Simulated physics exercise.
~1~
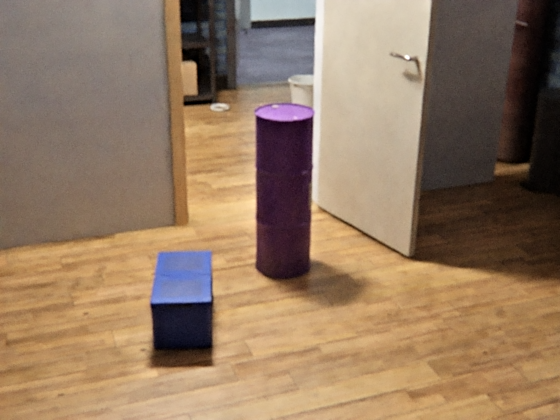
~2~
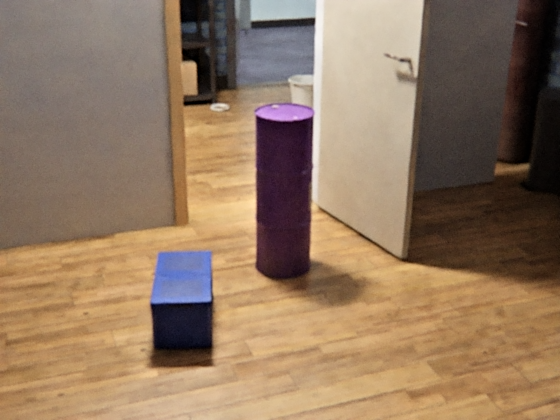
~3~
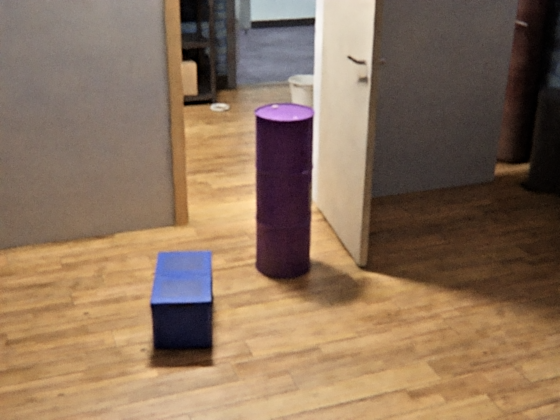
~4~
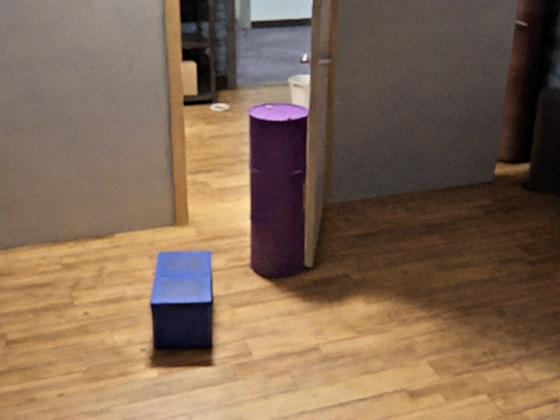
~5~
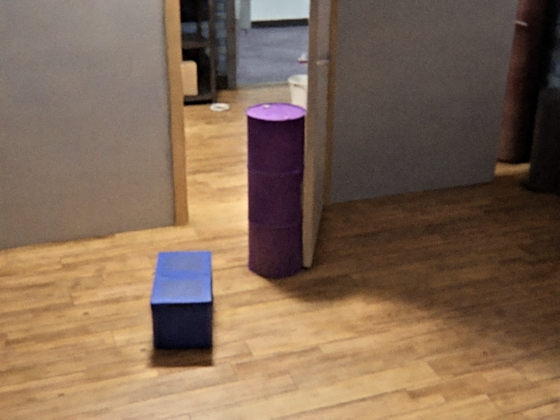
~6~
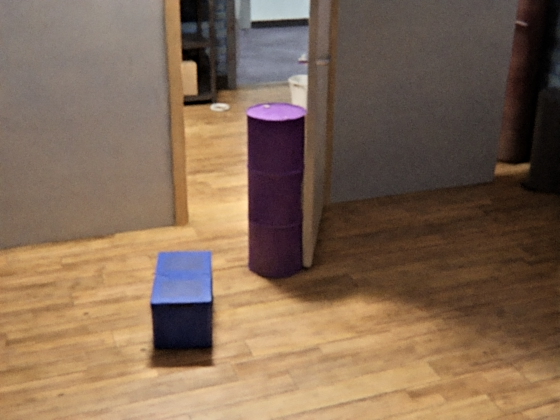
At the start, a pale door stands wide open on a wood floor, with a tall purple drum just left of it and a blue tote in front, further left. The door begins to swing leftward, toward the drum, while the drum and tote stay still. It keeps turning until it is seen nearly edge-on and meets the drum's right side. The drum shifts slightly to the left, and the door slows to a stop. At the end, the door rests against the upright drum, still open, and the blue tote has not moved.
